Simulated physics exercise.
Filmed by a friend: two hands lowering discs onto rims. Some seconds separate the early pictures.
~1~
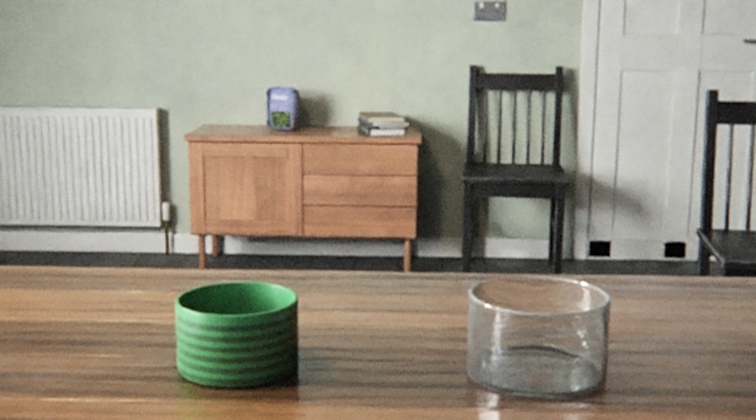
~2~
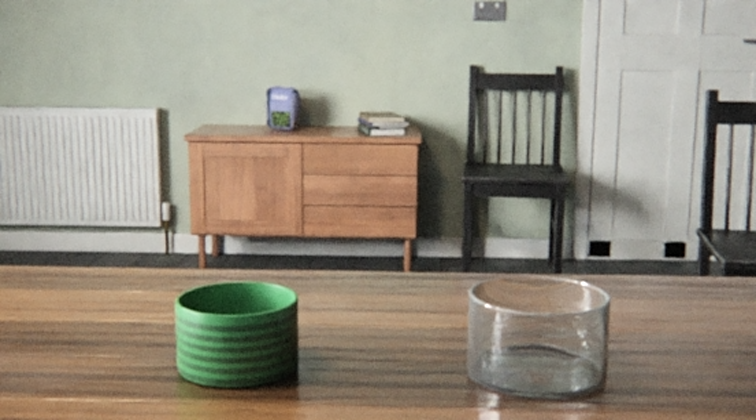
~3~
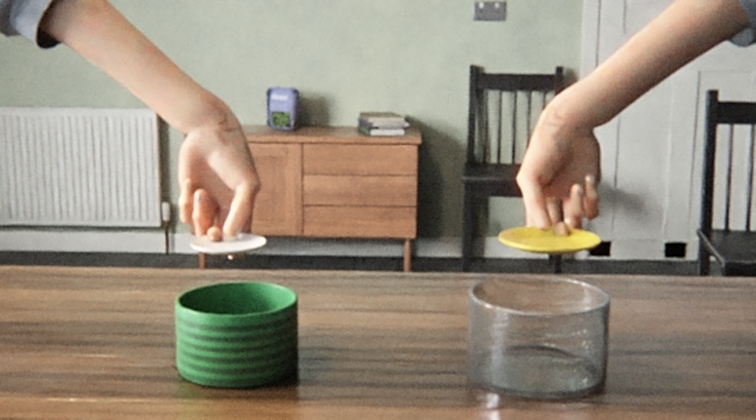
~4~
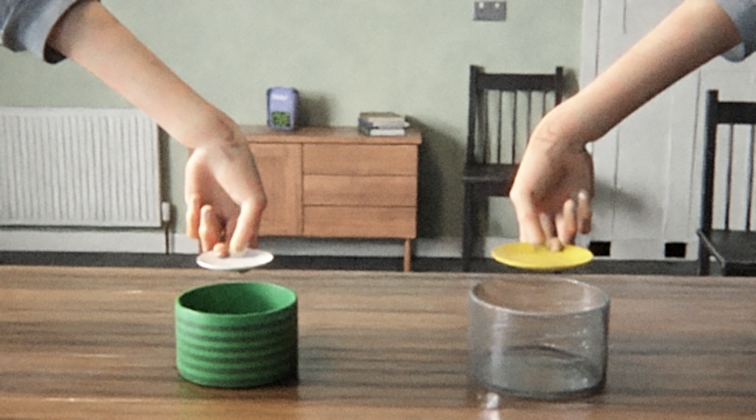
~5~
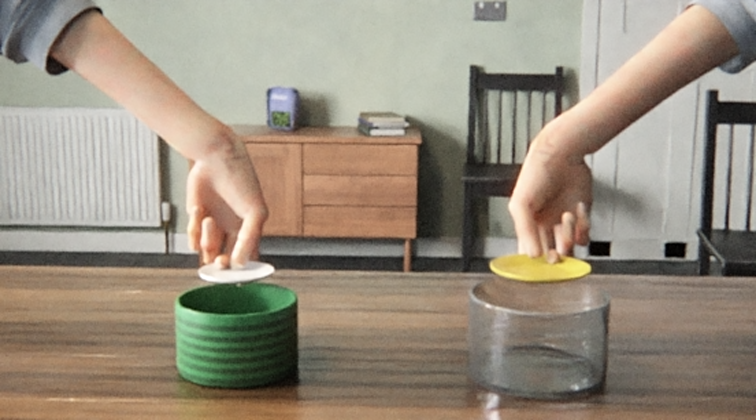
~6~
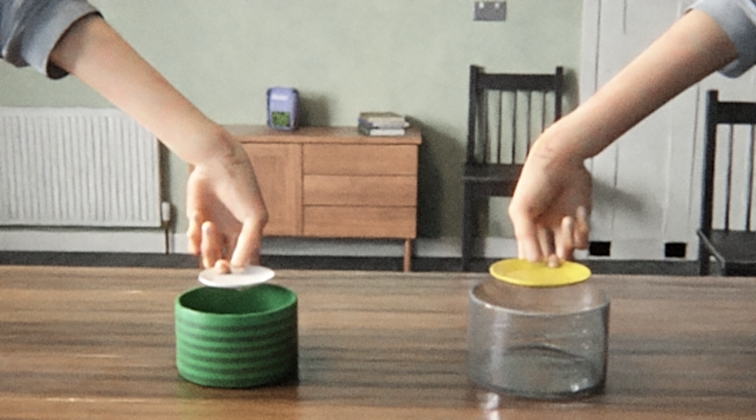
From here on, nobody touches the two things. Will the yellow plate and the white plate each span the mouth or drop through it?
The yellow plate drops through; the white plate drops through.
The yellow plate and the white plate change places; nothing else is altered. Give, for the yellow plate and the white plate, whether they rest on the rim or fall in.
The yellow plate slides in, and the white plate slides in.
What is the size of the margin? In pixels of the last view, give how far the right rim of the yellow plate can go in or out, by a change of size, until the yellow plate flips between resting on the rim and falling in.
Shift: Approx. 16 px, direction right.
Then, 0.14 s after the last picture, yellow plate moved a little near (538, 319); white plate moved about its own width near (238, 322).
At rest, the yellow plate falls in, near (536, 363); the white plate falls in, near (238, 358).
